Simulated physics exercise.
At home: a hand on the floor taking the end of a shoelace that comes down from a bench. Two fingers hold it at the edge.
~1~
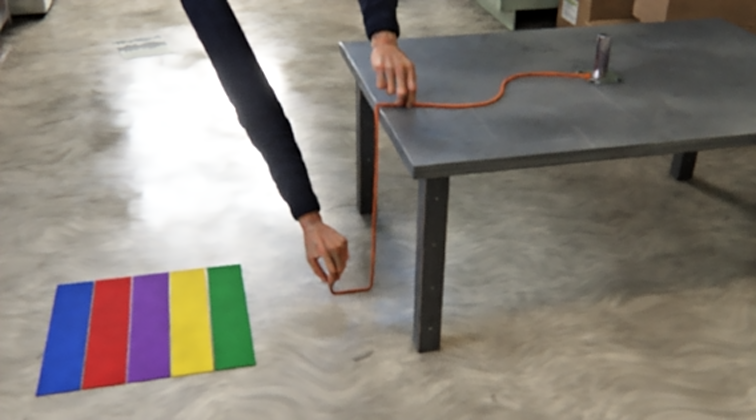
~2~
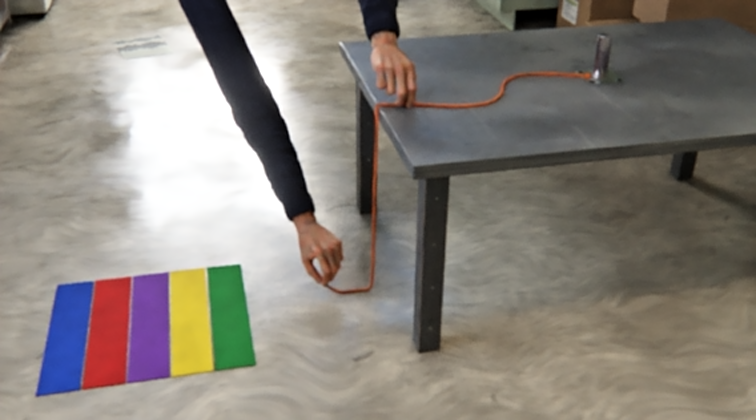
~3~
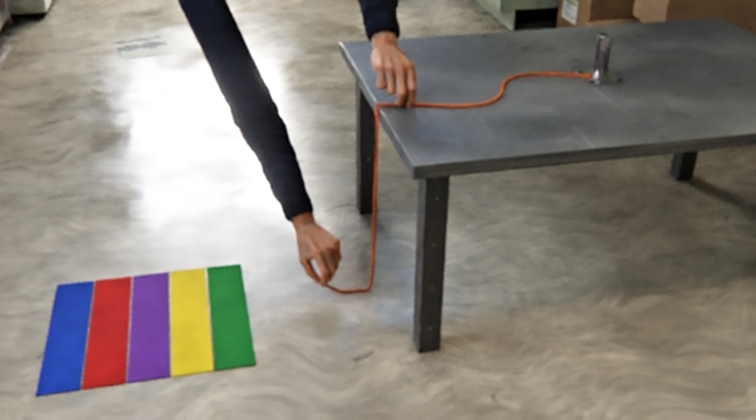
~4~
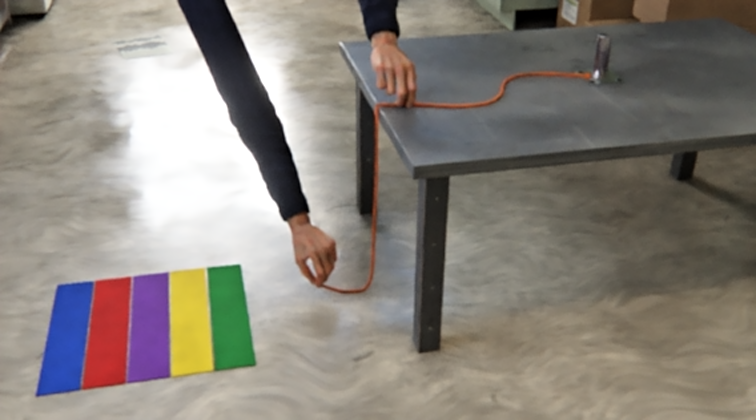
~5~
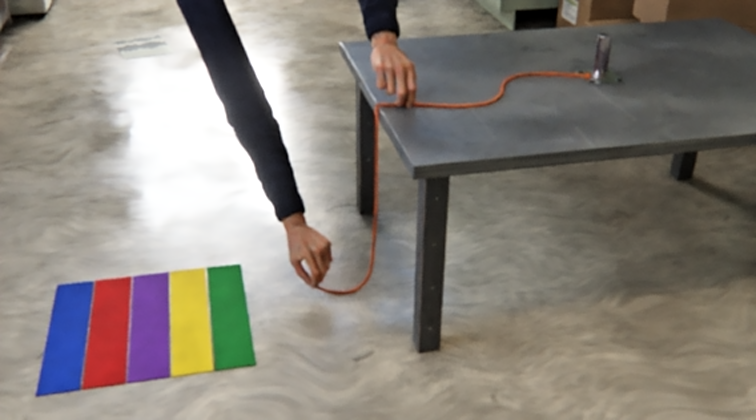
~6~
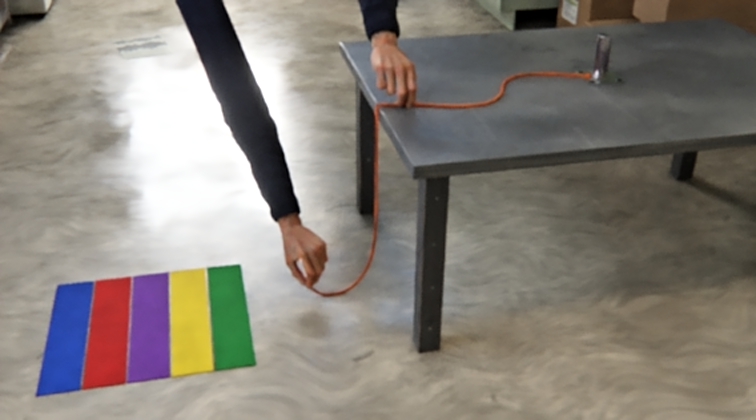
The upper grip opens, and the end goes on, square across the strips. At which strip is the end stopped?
Over purple.
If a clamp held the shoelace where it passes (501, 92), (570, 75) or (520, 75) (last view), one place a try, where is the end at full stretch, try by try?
Near (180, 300), (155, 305) and (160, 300).
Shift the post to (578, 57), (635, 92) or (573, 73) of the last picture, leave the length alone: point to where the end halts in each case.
Near (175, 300), (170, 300) and (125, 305).
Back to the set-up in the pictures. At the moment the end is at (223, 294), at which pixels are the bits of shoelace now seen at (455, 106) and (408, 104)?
At (414, 101), then (376, 116).
Early on, end near (223, 294); over green.
Midway, end near (178, 300); over yellow.
At the end of the slack, end near (151, 303); over purple. The end stops over the purple strip.
